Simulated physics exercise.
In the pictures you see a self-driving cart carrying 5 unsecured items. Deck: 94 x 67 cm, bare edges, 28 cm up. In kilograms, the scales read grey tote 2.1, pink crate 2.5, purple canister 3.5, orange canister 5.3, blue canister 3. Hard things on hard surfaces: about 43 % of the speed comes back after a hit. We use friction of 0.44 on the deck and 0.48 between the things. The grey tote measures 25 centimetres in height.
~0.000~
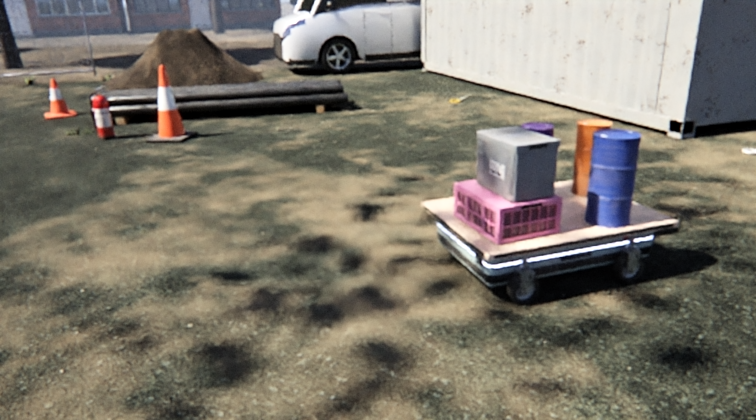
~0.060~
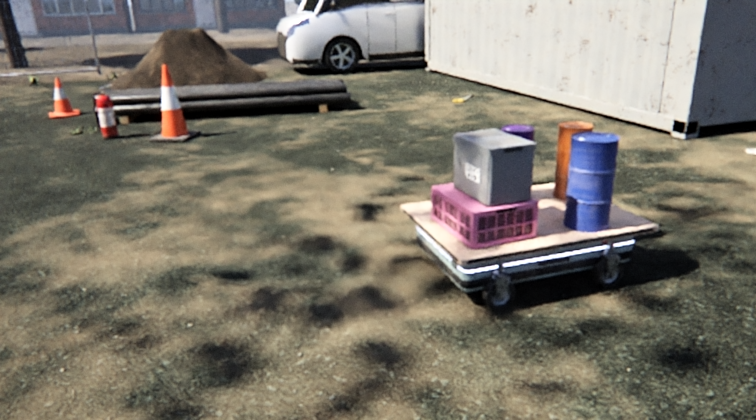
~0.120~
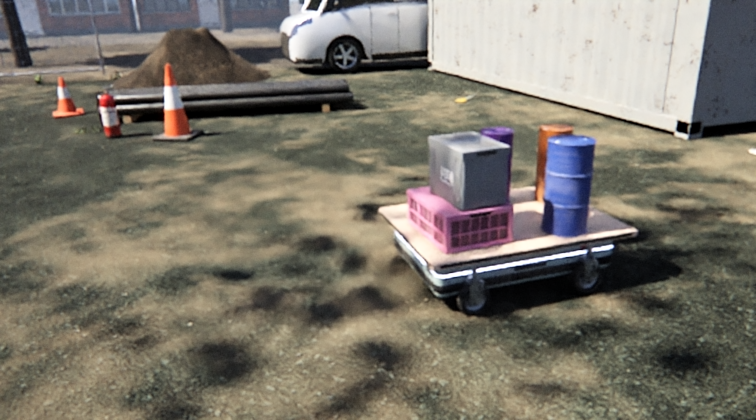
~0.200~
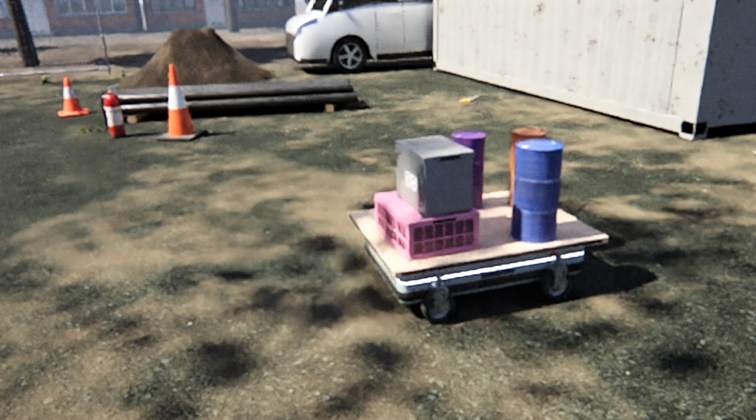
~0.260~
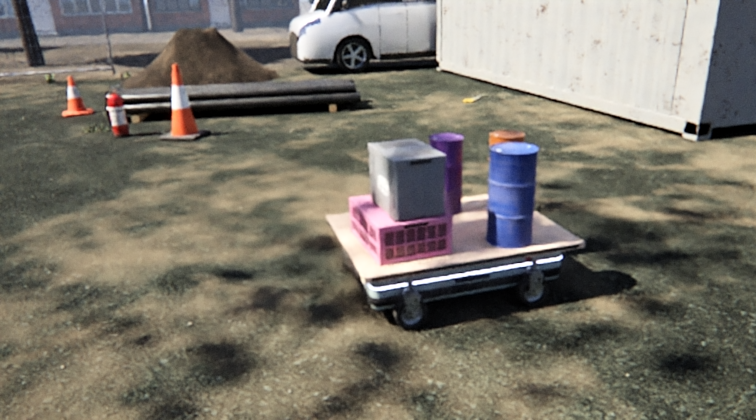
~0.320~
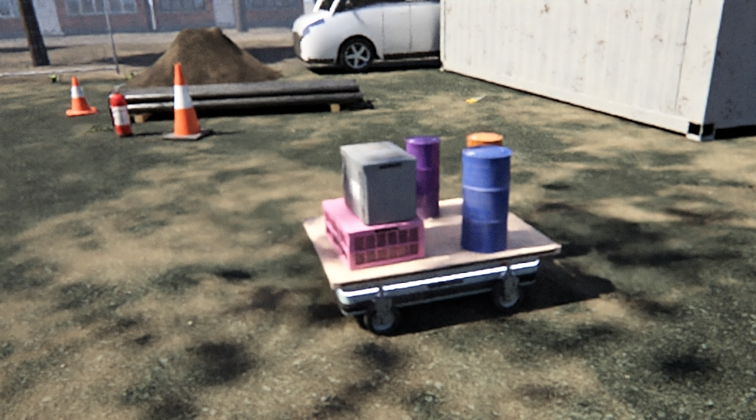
A sunlit yard of patchy grass and dirt is seen from slightly above, with traffic cones, a dirt mound, dark poles, a white vehicle and a pale container behind. On a low, flat cart at right, a grey tote sits on a pink crate, beside blue, orange and purple canisters. The cart rolls left and slightly nearer, its load riding along, while the camera drifts slightly left.
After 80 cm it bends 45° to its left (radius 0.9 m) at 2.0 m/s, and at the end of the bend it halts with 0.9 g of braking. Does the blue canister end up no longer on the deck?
No, it is still on the deck.
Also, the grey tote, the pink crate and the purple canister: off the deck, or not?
Final state - the grey tote ends out of bounds; the pink crate ends out of bounds; the purple canister ends out of bounds.
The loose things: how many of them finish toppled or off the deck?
My answer is 4.
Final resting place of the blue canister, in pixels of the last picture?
It settles at around (168, 340).
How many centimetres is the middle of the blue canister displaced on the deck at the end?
Displacement: Approx. 26 cm.
After 0.72 s, cart 144 cm along, turned 31°; blue canister slid 2 cm near (335, 233); grey tote slid 24 cm; purple canister leaning 8°.
After 1.12 s, cart 203 cm along, turned 45°; purple canister now off the deck; blue canister slid 12 cm near (204, 316); orange canister leaning 58°.
After 1.42 s, cart 203 cm along, turned 45°, stopped; grey tote and pink crate now off the deck; blue canister slid 25 cm near (168, 340); orange canister on its side.
After 1.82 s, cart 203 cm along, turned 45°, stopped; blue canister slid 25 cm near (168, 340); orange canister on its side.
At rest (3.8 s), off the deck, grey tote, pink crate and purple canister; tipped over on the deck, orange canister; not toppled but over 10 cm from the start, blue canister. In the last view, blue canister near (168, 340).
